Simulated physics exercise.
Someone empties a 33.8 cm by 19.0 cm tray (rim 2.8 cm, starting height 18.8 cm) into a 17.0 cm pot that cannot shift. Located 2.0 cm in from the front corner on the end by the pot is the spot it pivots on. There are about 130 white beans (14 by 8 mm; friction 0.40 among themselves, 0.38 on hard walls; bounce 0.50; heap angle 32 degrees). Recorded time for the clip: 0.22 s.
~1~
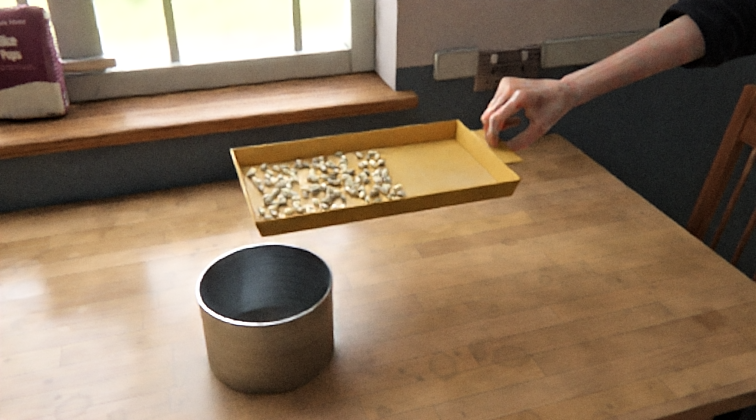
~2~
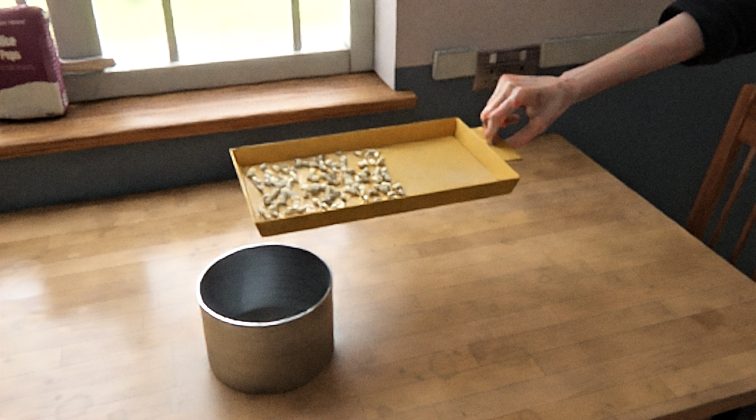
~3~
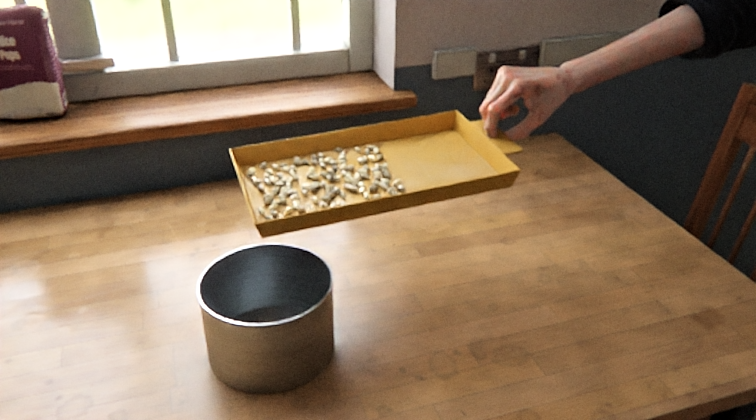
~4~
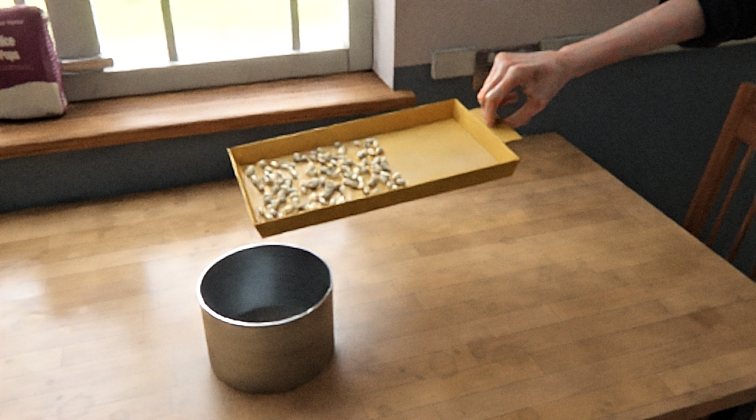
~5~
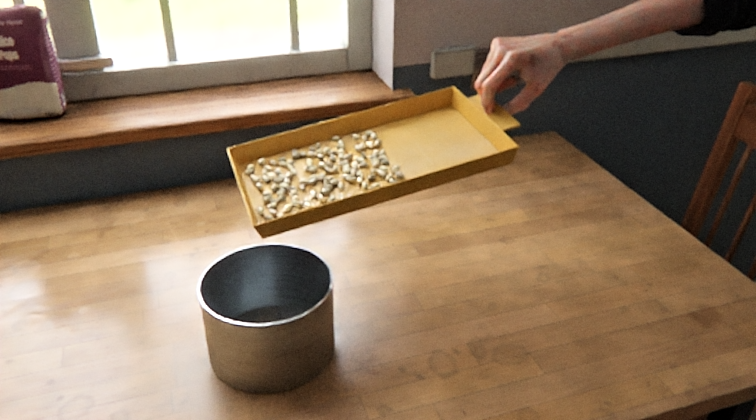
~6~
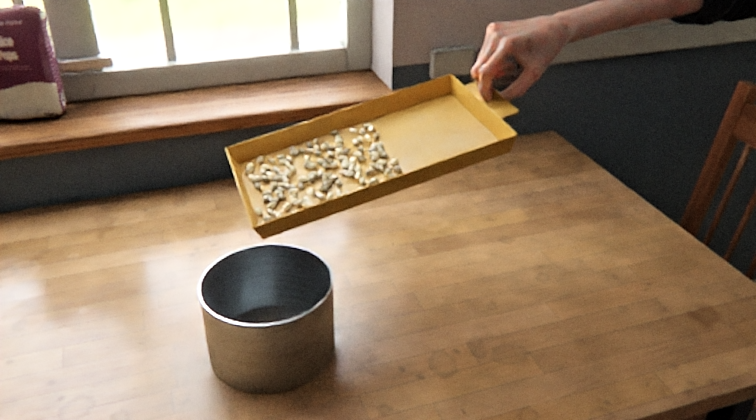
On a wooden table by a window, a hand gradually raising the right end of a yellow tray of white beans above a pot.
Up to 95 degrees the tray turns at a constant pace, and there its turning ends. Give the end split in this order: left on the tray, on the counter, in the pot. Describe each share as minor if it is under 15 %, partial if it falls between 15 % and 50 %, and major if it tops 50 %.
Outcome: Tray: Minimal; counter: Moderate; pot: Predominant.
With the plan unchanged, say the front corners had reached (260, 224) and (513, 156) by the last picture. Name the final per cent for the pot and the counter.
The pot gets 95 and the counter 5.
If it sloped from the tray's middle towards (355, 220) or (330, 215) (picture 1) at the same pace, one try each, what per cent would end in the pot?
Around 95 % for the first direction, around 100 % for the second.
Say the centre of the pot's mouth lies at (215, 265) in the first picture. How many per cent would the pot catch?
About 95 per cent.
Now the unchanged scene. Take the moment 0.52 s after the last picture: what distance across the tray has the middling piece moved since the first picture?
About 7 cm.
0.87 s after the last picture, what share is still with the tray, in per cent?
Close to 95 in a hundred parts of the load.
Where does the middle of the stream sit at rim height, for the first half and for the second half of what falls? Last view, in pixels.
(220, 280) or so first, later (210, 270).
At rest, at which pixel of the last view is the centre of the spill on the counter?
Around (173, 327).
Then, 0.52 s after the last picture, tilt 51 degrees; the tray holds 100 %, the pot 0 %.
Then, 0.87 s after the last picture, tilt 78 degrees; the tray holds 95 %, the pot 5 %.
Then, 1.31 s after the last picture, tilt 95 degrees; the tray holds 5 %, the pot 55 %.
In the end, tray 0 %, counter 40 %, pot 60 %.
